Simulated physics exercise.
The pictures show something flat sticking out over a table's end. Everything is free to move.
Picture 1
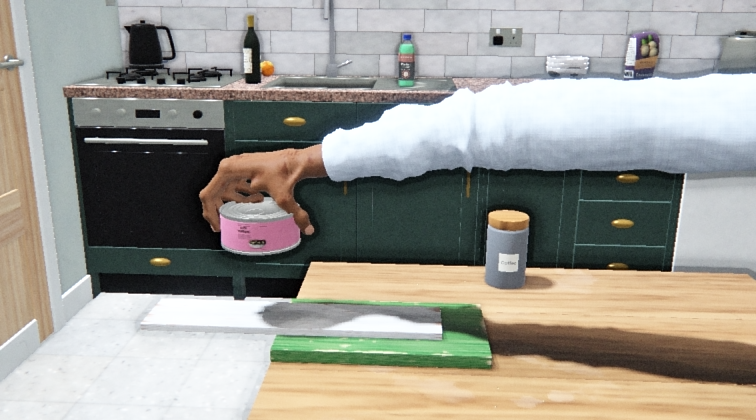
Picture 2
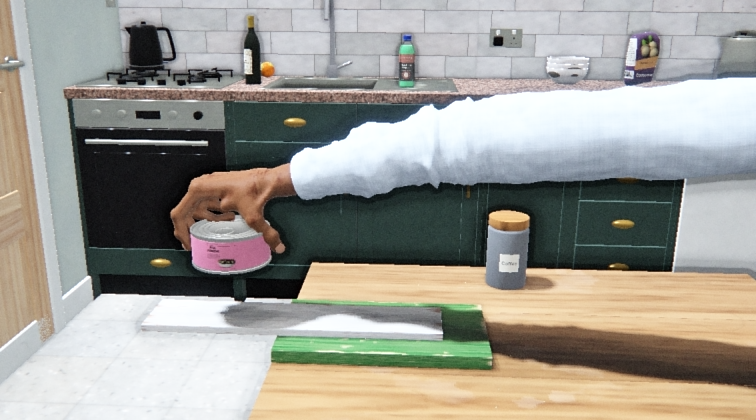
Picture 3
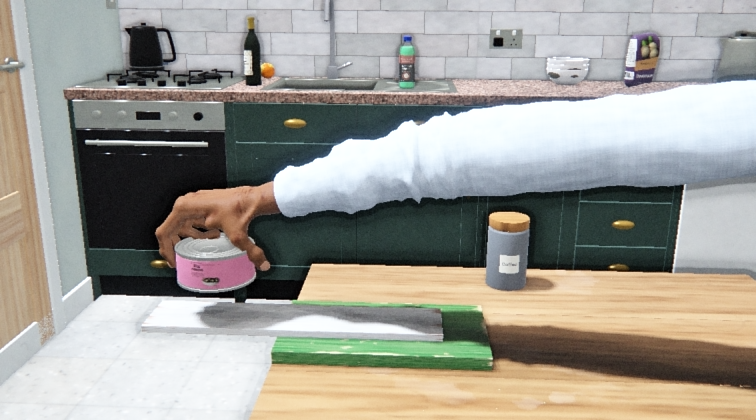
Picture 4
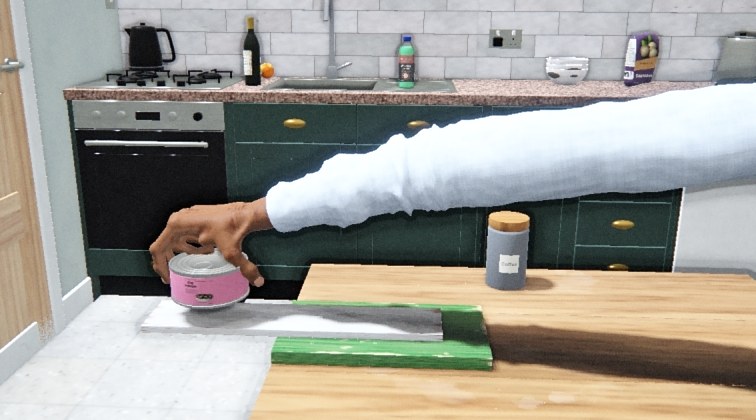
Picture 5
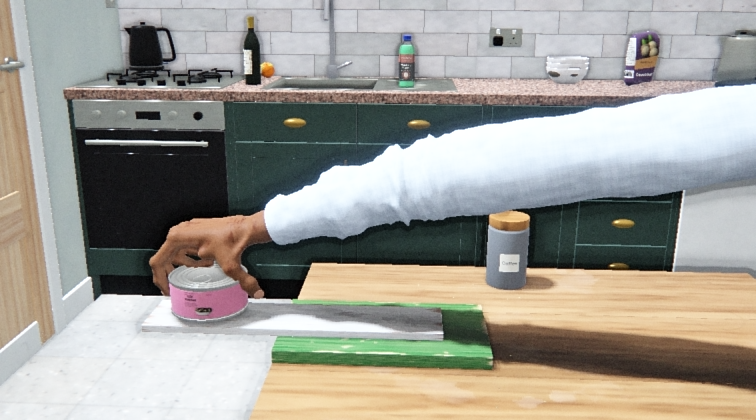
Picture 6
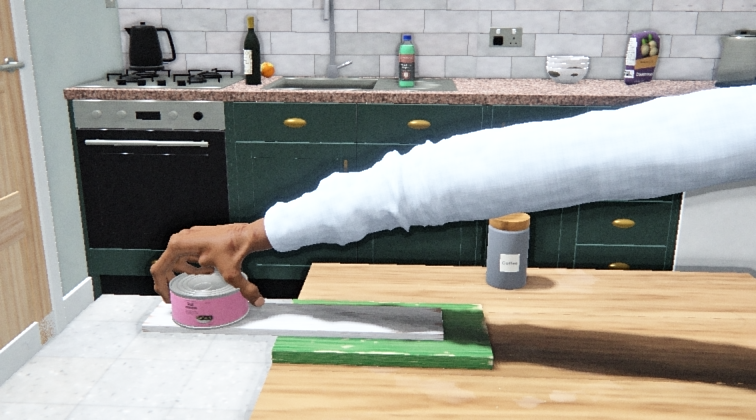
The video shows a hand lowering a pink tub onto the left end of a white plank lying across a green slab on a wooden table, then keeping hold of it while a grey jar stands nearby.
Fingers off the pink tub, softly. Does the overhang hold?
In the end the plank goes over.
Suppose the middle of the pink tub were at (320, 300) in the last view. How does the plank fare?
Then it holds.
Then, 0.50 s past the last view, pink tub now down on the floor or falling; white plank rocked 71° from its first pose.
Then, 0.70 s past the last view, white plank now down on the floor or falling.
Then, 0.90 s past the last view, things are still on the move.
Finally, down on the floor or falling, pink tub and white plank; the other 2 still in place. The plank comes down.
